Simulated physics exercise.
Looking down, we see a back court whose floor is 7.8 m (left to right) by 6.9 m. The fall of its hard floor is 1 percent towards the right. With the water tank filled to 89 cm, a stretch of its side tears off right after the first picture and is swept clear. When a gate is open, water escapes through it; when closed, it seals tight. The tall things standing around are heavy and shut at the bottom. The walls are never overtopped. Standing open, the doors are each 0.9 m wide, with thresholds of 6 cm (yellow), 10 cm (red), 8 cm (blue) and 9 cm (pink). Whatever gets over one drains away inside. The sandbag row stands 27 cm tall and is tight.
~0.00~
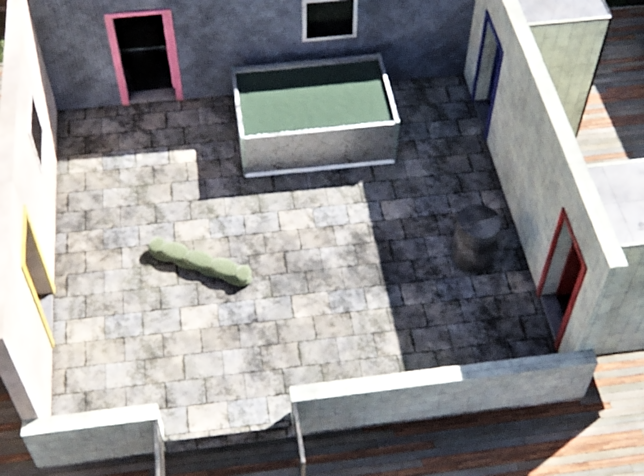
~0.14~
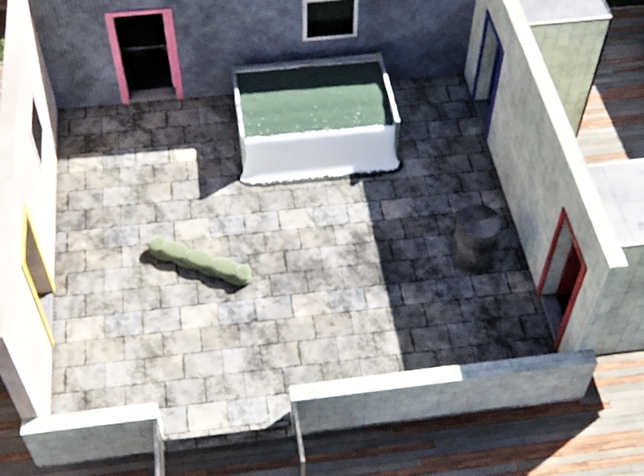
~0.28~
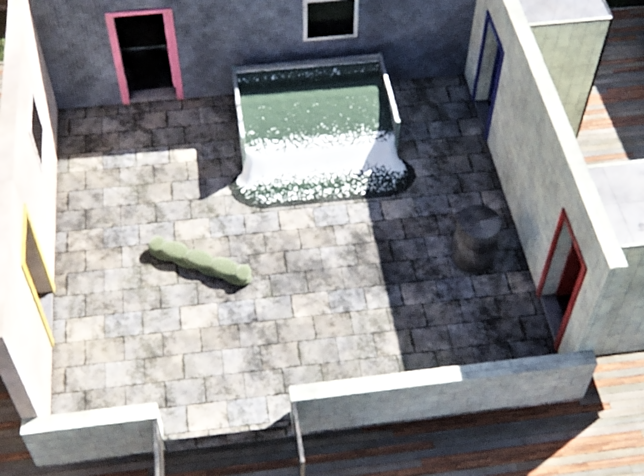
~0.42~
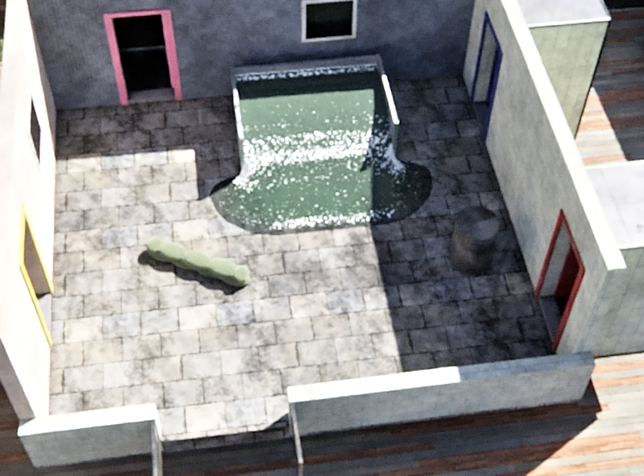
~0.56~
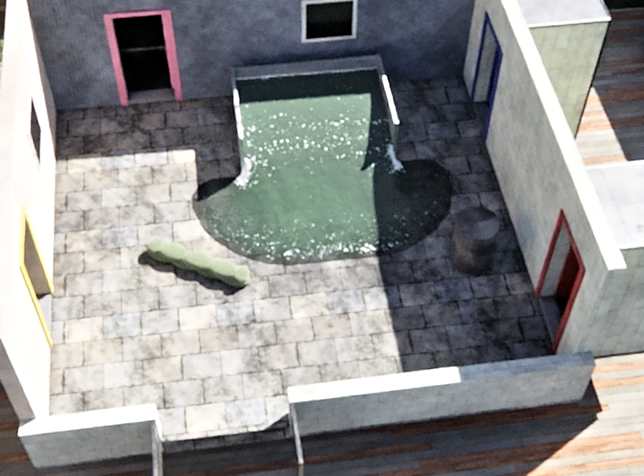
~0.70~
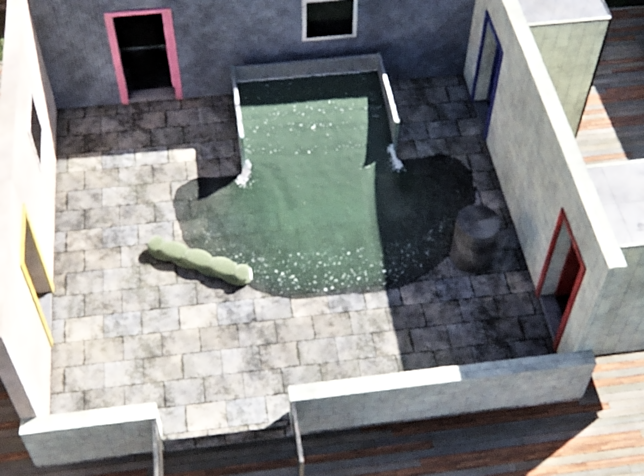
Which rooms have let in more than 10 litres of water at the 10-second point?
Yellow door: Limit not crossed; red door: Limit crossed; blue door: Limit crossed; pink door: Limit not crossed.
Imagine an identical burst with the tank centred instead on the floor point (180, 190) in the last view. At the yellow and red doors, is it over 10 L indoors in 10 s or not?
Result - yellow door exceeds it, red door exceeds it.
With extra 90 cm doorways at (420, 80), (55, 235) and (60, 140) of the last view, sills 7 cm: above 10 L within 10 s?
Well, the first is on the high side, the second is on the low side, and the third is on the low side.
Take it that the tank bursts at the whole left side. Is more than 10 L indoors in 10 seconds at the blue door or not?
Then: Blue short of it.
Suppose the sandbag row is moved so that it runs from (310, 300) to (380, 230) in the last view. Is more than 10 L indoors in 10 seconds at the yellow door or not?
Then, for the yellow door, it's higher.
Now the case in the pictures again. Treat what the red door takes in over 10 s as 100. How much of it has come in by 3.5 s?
That works out near 20%.
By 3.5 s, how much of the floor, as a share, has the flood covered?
About 65 per cent.
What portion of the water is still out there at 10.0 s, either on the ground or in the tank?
It comes to near 78 per cent.
After 1.4 s water covers 45 % of the floor and is deepest (46 cm) near (364, 401); yellow door not reached, red door not reached, blue door not reached, pink door not reached.
After 2.2 s water covers 50 % of the floor and is deepest (49 cm) near (560, 378); yellow door not reached, red door 4 cm at the sill, 0 L in, blue door not reached, pink door not reached.
After 3.5 s water covers 65 % of the floor and is deepest (38 cm) near (560, 378); yellow door not reached, red door 25 cm at the sill, 43 L in, blue door 2 cm at the sill, 0 L in, pink door not reached.
After 6.0 s water covers 90 % of the floor and is deepest (19 cm) near (432, 78); yellow door 4 cm at the sill, 0 L in, red door 17 cm at the sill, 196 L in, blue door 6 cm at the sill, 0 L in, pink door 5 cm at the sill, 0 L in.
After 10.0 s water covers 100 % of the floor and is deepest (15 cm) near (491, 171); yellow door 5 cm at the sill, 0 L in, red door 8 cm at the sill, 223 L in, blue door 12 cm at the sill, 45 L in, pink door 7 cm at the sill, 0 L in.
